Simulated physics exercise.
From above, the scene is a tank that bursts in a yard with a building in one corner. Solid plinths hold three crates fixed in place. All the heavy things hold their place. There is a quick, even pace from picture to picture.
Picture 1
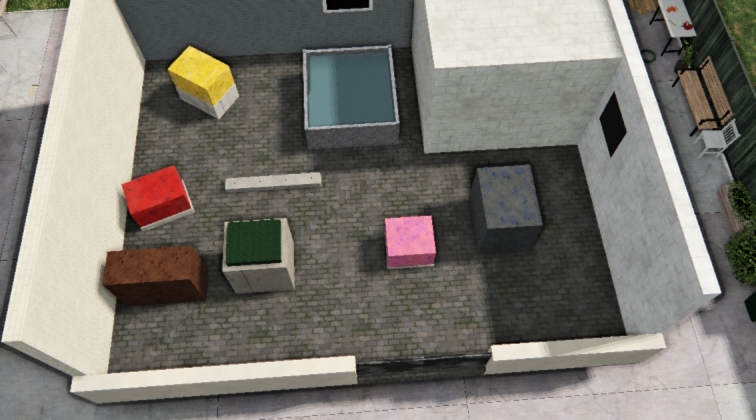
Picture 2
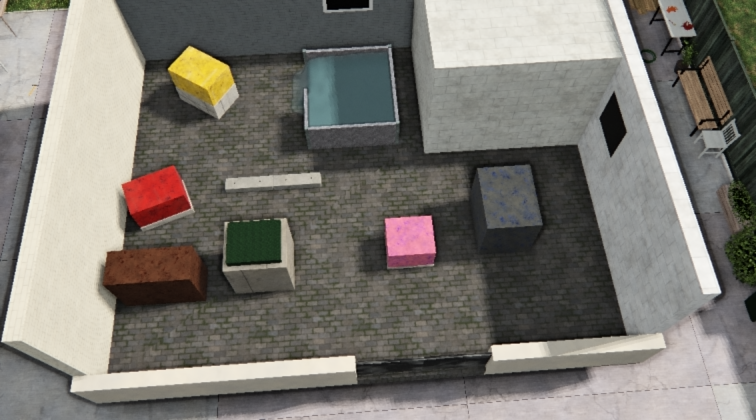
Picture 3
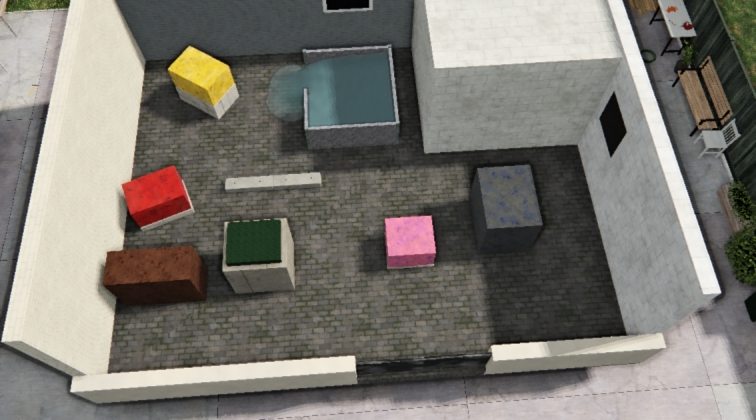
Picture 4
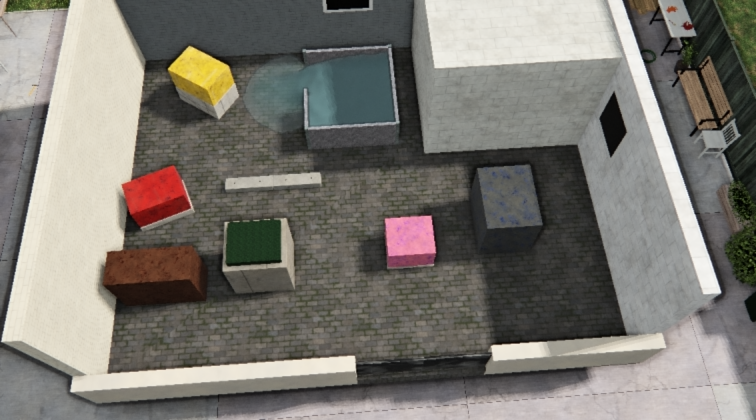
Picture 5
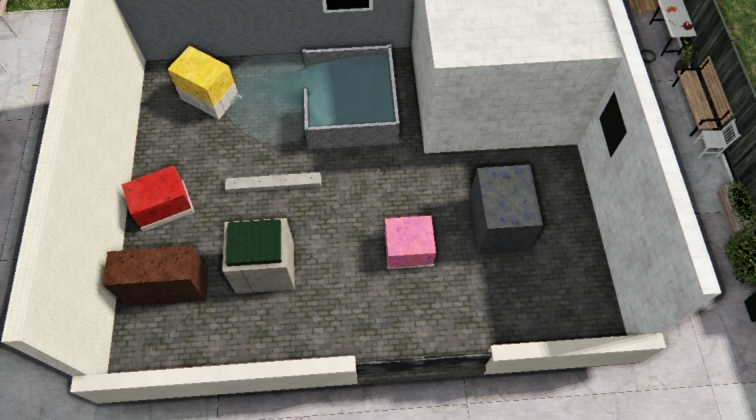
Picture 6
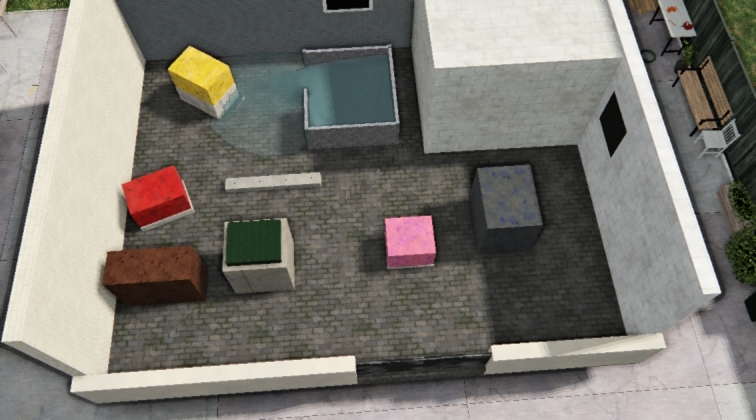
At first, a water-filled tank stands whole and still in a walled yard, among coloured blocks and beside a pale building. Then its left side opens and water pours out leftward, fanning across the dark paving until the thin, spreading sheet reaches the yellow block.
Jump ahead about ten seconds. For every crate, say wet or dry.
In order: The red crate meets the water, the yellow crate avoids the water, the pink crate avoids the water.
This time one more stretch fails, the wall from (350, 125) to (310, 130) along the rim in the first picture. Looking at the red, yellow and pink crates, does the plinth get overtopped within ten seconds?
My take: Red crate is untouched, yellow crate is untouched and pink crate gets flooded.
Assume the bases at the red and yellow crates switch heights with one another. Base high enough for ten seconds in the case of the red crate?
Looks like the red comes through fine.
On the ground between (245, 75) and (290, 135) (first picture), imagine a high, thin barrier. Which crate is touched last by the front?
Looks like the crate marked pink.
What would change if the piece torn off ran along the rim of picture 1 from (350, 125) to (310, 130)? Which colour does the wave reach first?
My pick is the one in pink.
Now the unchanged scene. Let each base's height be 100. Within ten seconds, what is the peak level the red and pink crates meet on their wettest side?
About 220 percent and about 60 percent.
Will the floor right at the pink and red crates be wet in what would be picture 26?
Pink: Dry; red: Wet.
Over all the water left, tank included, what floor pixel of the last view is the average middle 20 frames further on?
Close to (266, 118).
A moment on, water covers 15 % of the floor; the red crate not reached, the yellow crate water round its plinth, the pink crate not reached.
Next, water covers 20 % of the floor; the red crate water round its plinth, the yellow crate water round its plinth, the pink crate not reached.
Then, water covers 30 % of the floor; the red crate water round its plinth, the yellow crate water round its plinth, the pink crate not reached.
Later, water covers 50 % of the floor; the red crate water round its plinth, the yellow crate water round its plinth, the pink crate water round its plinth.
In the end, water covers 75 % of the floor; the red crate was topped, the yellow crate stayed above the water, the pink crate stayed above the water.
